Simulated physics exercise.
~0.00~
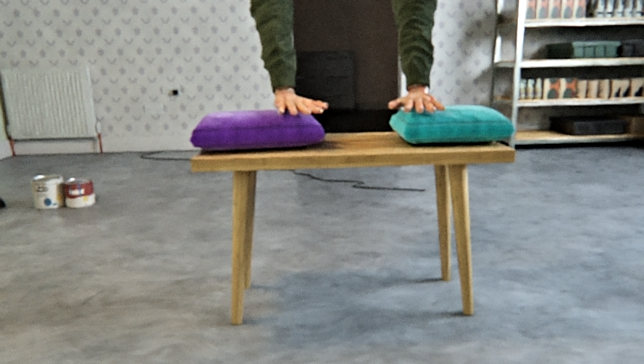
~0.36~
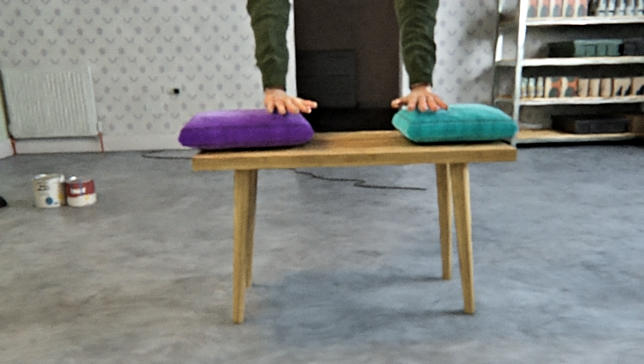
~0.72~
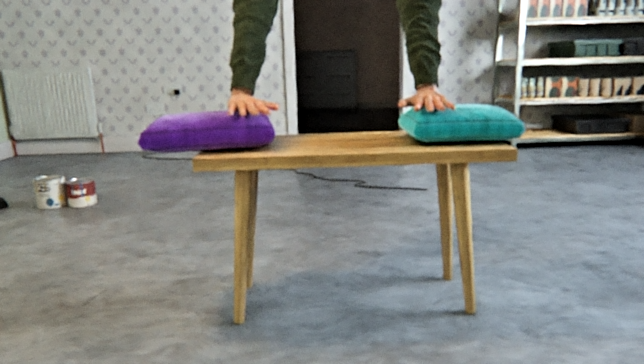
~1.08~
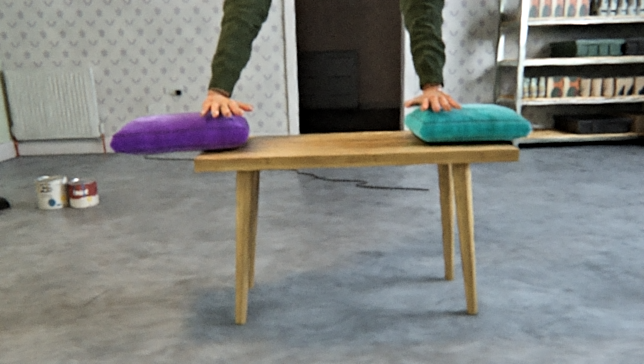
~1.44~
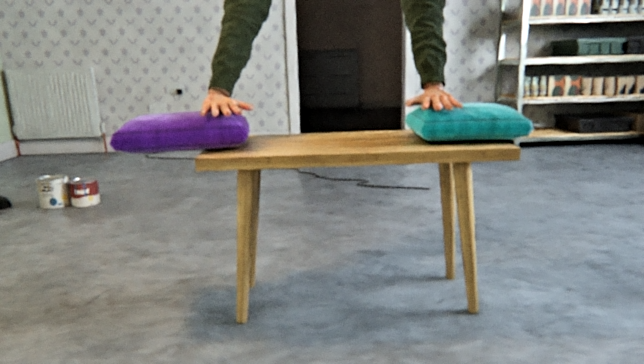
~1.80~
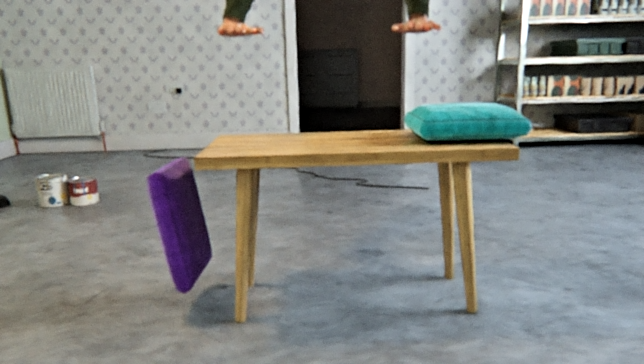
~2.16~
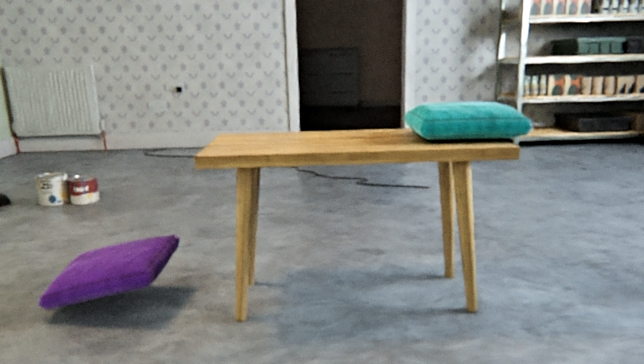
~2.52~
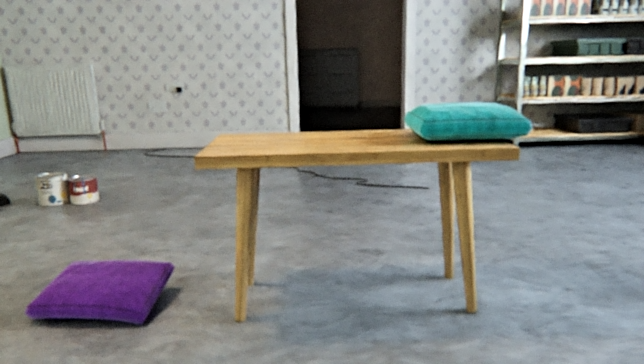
A purple cushion rests beside a turquoise one on a low wooden table, seen from the front in a grey-floored room with patterned wallpaper, a radiator and paint tins at left, and shelves at right. Two hands in dark green sleeves press on the cushions and spread them apart, sliding the purple one far over the left end and the turquoise one slightly right. The hands then lift away. The purple cushion tips outwards, drops off the end and settles flat on the floor at left, while the turquoise cushion stays on the tabletop.
